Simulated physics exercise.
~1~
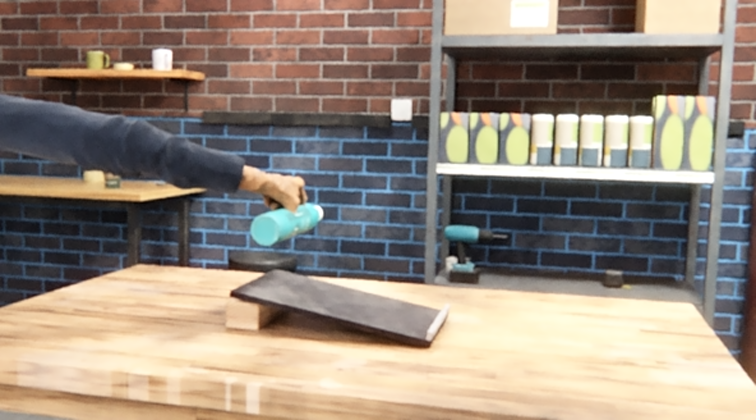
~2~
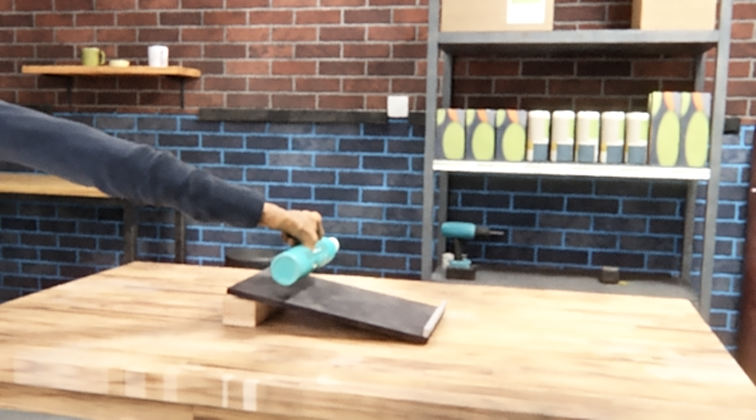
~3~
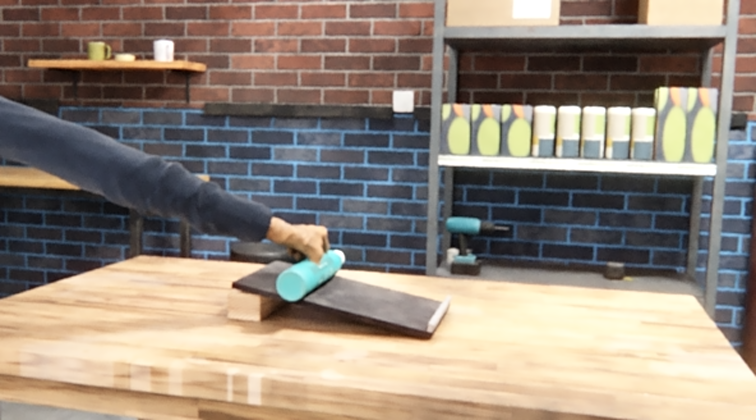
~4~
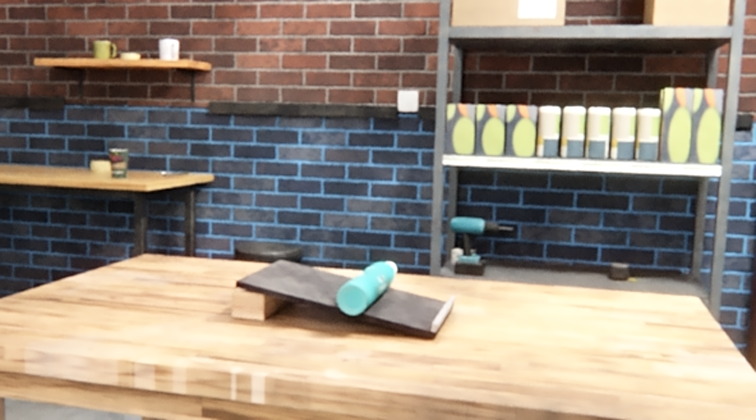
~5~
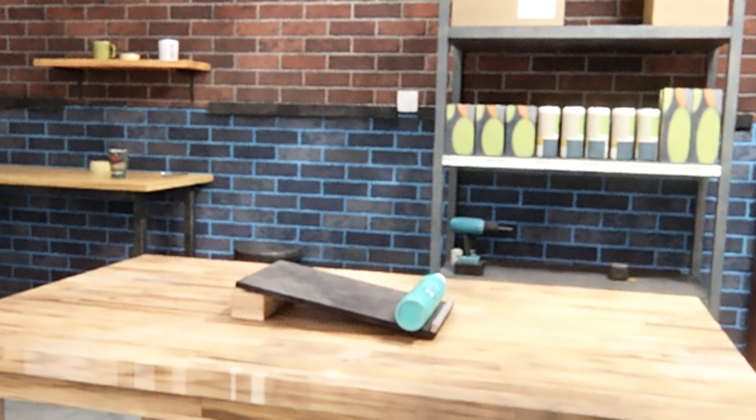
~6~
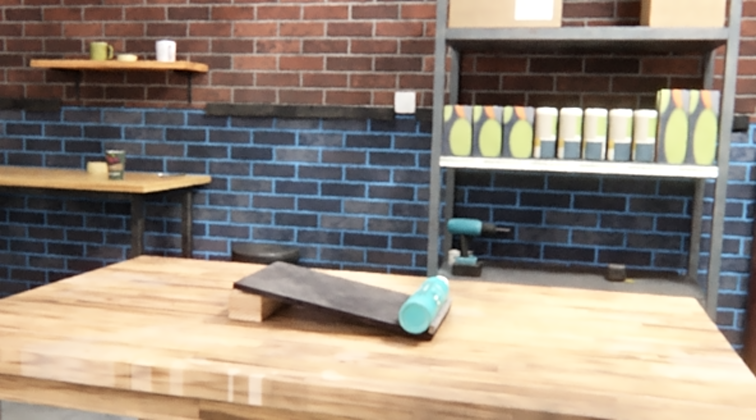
In the video, a hand lowers a turquoise bottle onto its side on a dark board propped up by a wooden block on a table, then lets go. The bottle rolls down the slope to the right and comes to rest near the board's lower end.
